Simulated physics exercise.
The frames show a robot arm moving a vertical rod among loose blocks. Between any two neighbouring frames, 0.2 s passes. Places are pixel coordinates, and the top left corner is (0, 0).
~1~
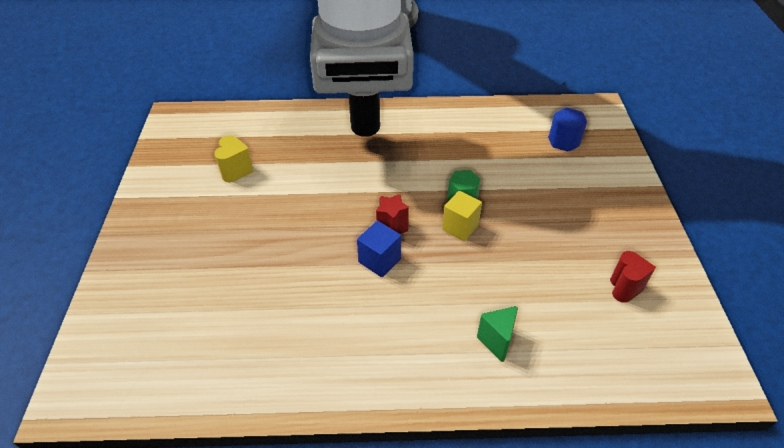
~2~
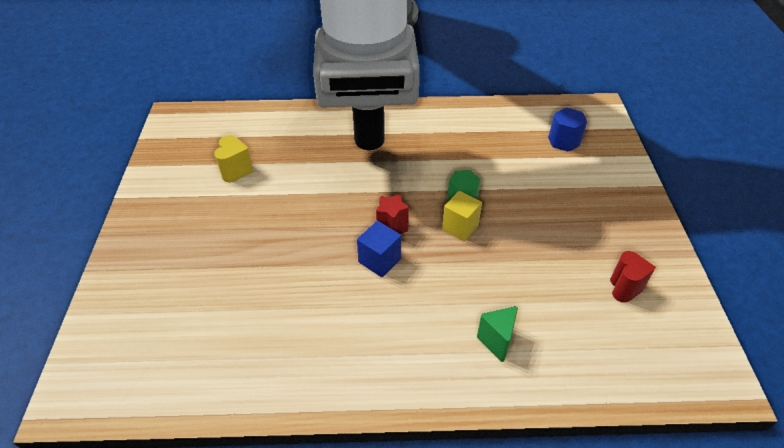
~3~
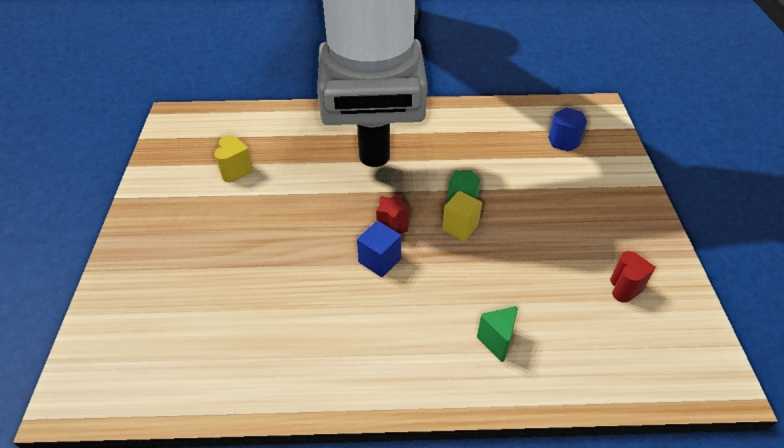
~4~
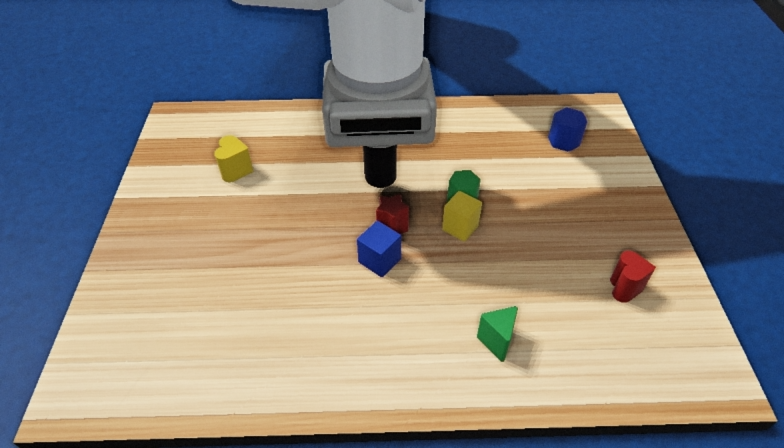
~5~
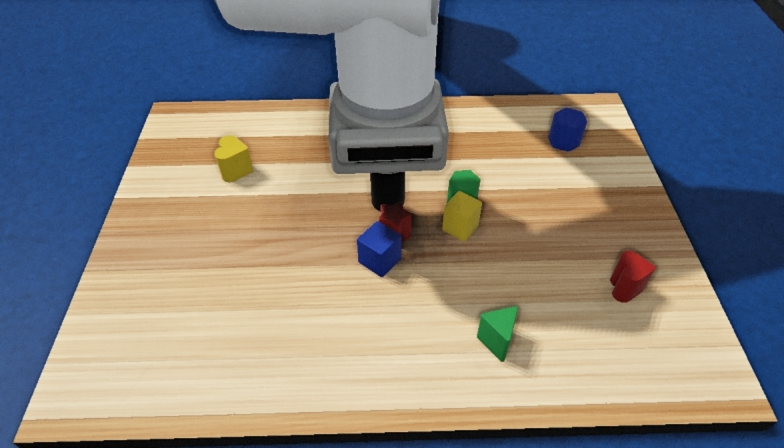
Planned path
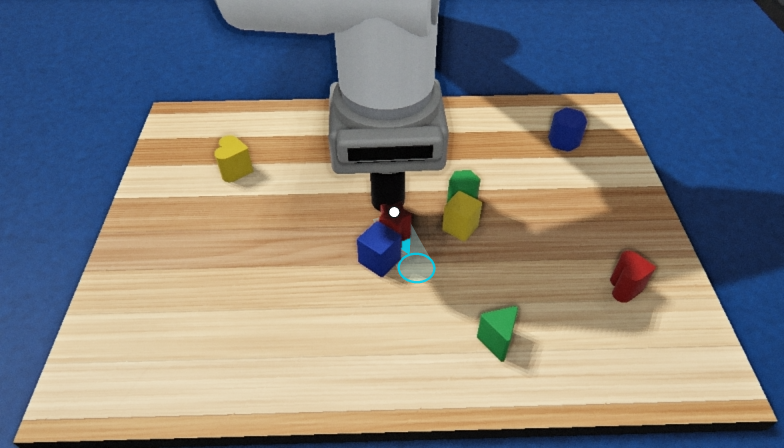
In the video, a robot arm moves a black vertical rod toward the viewer and slightly right over a wooden board of colored blocks, then nudges the red star block slightly beside the blue block while the others stay still.
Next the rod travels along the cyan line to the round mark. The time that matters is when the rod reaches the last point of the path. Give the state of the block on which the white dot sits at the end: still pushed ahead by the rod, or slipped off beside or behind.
When the path is over, you would find the block on which the white dot sits still in front of the rod.
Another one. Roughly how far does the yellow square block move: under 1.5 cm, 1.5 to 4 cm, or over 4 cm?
It ends within 1.5 cm of its spot.
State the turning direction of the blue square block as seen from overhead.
Answer: With the clock.
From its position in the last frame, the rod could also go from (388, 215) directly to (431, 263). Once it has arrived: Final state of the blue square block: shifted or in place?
If the rod follows that path, the blue square block ends up shifted.
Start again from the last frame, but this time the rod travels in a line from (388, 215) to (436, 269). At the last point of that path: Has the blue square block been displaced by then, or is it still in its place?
The blue square block is moved.
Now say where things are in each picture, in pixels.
Rod tip at (366, 129); block tops, blue square block at (379, 237); red star block at (392, 205); yellow square block at (463, 204), in the first picture.
Rod at (370, 142); blocks unchanged, in the second picture.
Rod at (375, 158); blocks unchanged, in the third picture.
Rod at (381, 178); blocks unchanged, in the fourth picture.
Rod at (388, 202); blue square block at (379, 237); red star block at (394, 212); yellow square block at (463, 204), in the fifth picture.
Path on the board, in a line from (388, 215) to (417, 268); the dot is on the red star block.
On the path given first. Halfway along, rod at (402, 228); blue square block at (375, 249), turned 20° clockwise; red star block at (410, 240).
At the end, rod at (417, 256); blue square block at (375, 249), turned 20° clockwise; red star block at (425, 269); yellow square block in place.
